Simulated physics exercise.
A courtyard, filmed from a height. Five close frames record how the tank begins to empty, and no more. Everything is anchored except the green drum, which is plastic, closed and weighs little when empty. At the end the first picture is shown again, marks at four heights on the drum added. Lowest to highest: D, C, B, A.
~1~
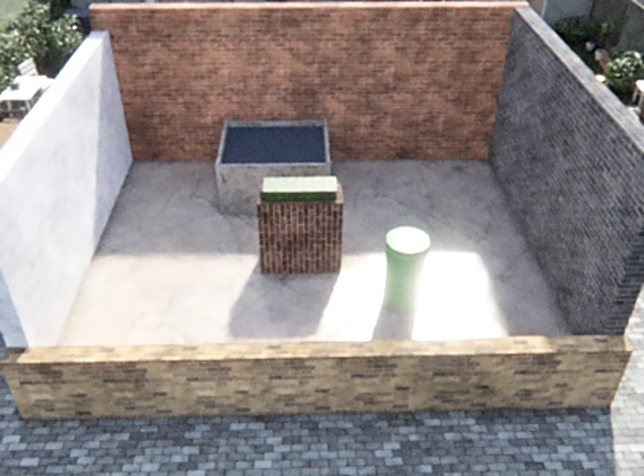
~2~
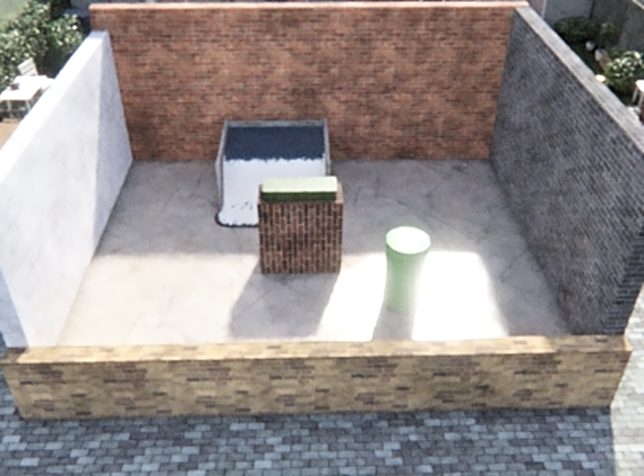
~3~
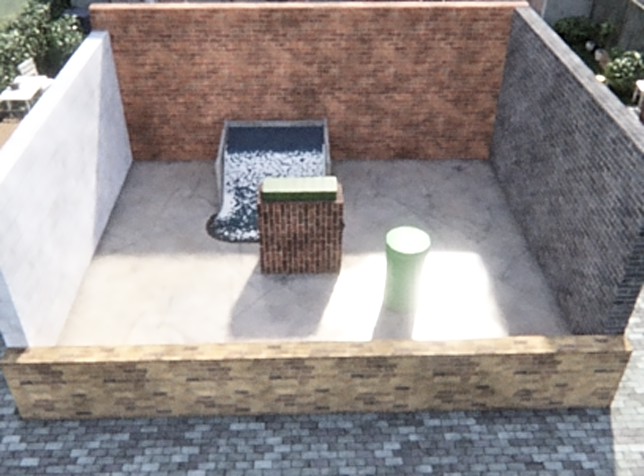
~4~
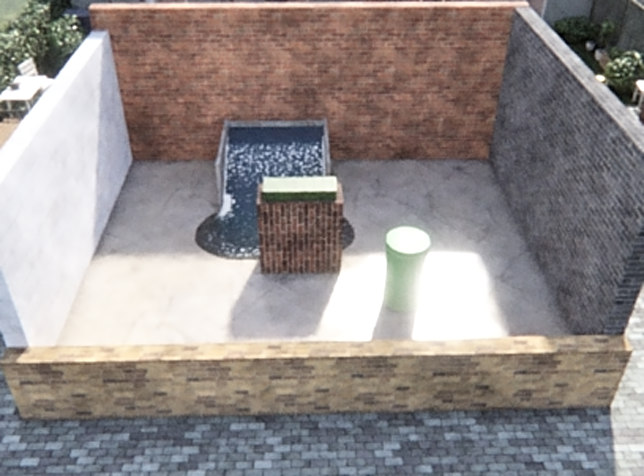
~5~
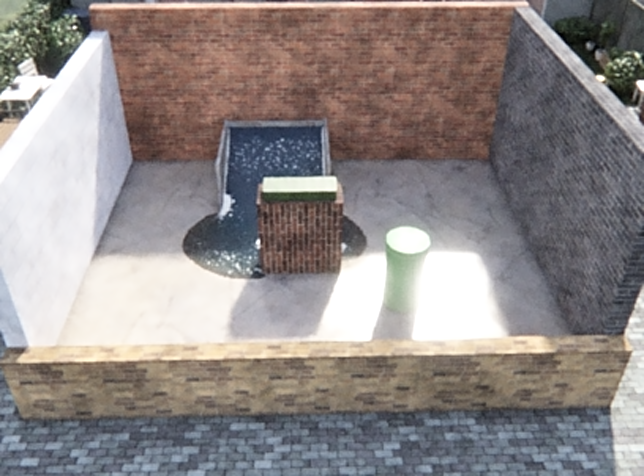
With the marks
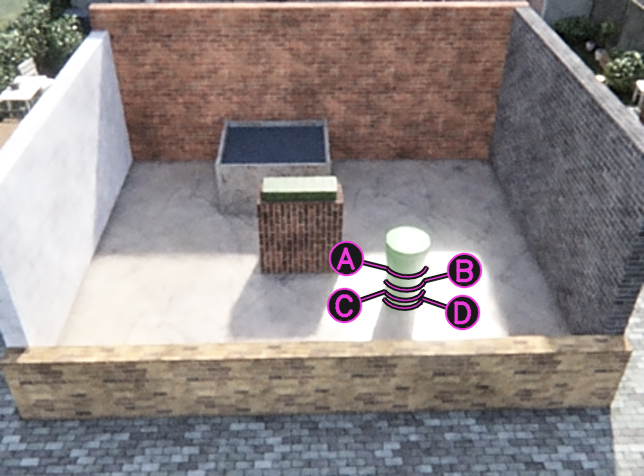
At first, a grey tank full of dark water stands in a walled yard, behind a small brick block with a green top and a green drum. Water then pours from the tank's near side and spreads across the floor around the block, while the block and drum stay still.
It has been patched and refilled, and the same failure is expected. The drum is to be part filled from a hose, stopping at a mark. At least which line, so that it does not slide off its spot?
C is the one.
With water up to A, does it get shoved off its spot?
No, not at all.
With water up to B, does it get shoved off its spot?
No, that is safe.
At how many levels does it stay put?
Three of them.
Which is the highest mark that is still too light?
D it is.
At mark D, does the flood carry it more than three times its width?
No.
On the marked copy, A at (408, 276); B at (407, 290); C at (405, 300); D at (405, 308); from the bottom up D, C, B, A.
With A, it does not move.
With B, it does not move.
With C, it does not move.
With D, it is pushed about its own width away.
